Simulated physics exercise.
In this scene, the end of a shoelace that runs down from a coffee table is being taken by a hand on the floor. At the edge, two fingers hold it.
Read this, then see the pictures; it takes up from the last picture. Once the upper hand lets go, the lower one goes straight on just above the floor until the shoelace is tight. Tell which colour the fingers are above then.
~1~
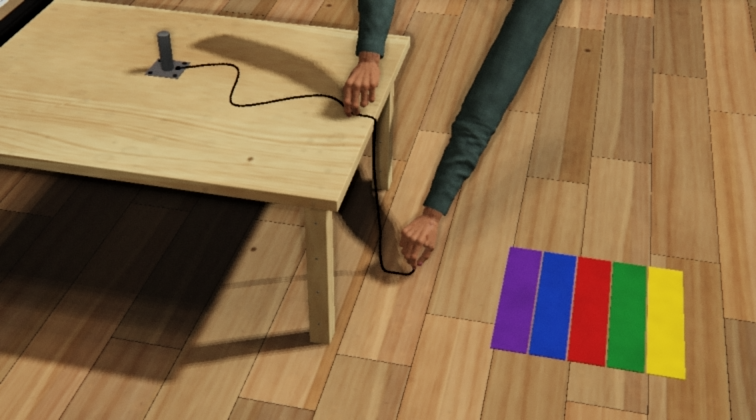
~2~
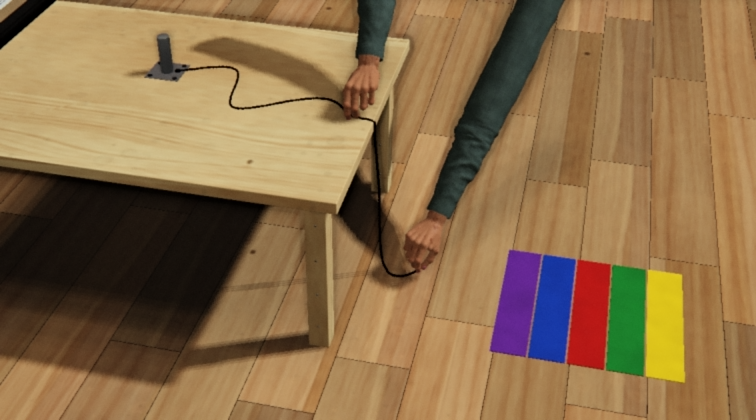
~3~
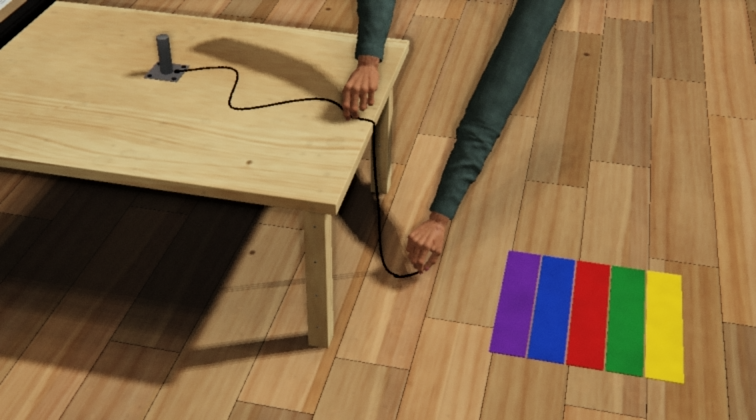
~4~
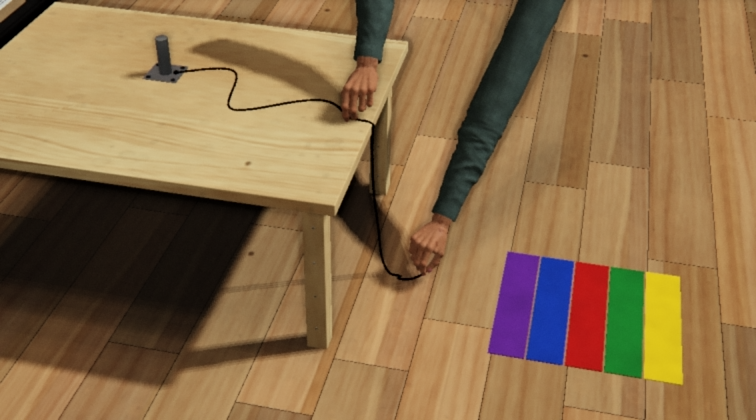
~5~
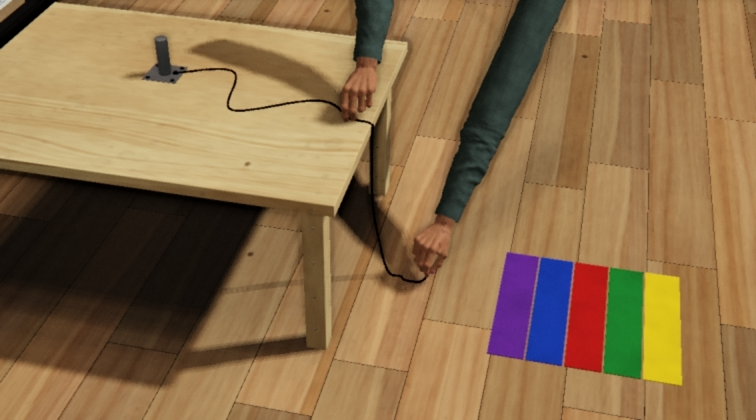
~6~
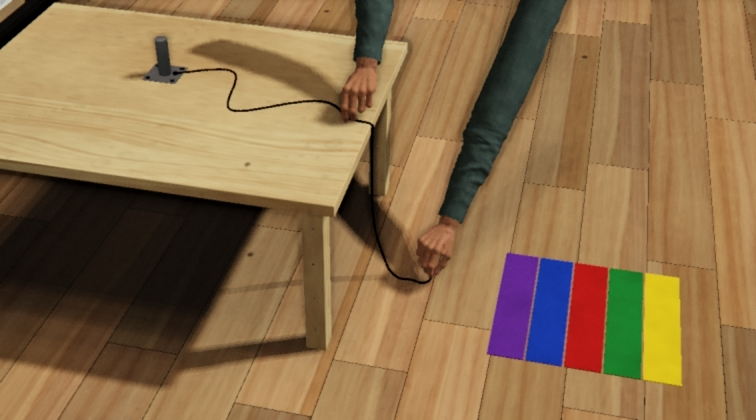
They are above green.
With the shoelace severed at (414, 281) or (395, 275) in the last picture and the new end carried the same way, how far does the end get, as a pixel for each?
In turn, around (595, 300) and around (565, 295).
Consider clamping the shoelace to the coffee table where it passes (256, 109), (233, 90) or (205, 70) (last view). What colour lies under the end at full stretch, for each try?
The end stops at blue, then red, then green.
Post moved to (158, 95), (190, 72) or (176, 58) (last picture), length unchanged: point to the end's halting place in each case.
Going through the tries, you get (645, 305), then (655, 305), then (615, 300).
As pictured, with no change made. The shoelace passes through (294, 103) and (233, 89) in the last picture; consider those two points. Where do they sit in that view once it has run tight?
Near (358, 114) and (261, 93).
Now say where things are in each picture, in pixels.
The first frame shows end (417, 265); purple (512, 331); blue (550, 337); red (588, 343); green (627, 349); yellow (666, 355).
The second frame shows end (421, 268); shoelace through (214, 67) (230, 99) (296, 100) (364, 119) (379, 188) (381, 251).
The third frame shows end (423, 270).
The fourth frame shows end (426, 271); shoelace through (212, 69) (229, 101) (294, 102) (362, 121) (374, 190) (381, 253).
The fifth frame shows end (429, 273).
The sixth frame shows end (433, 274); shoelace through (212, 70) (228, 102) (294, 103) (361, 122) (372, 191) (383, 254).
Soon after, end near (567, 294); over blue.
After that, end near (604, 300); over red.
At the stop, end near (628, 304); over green. It halts on the green strip.
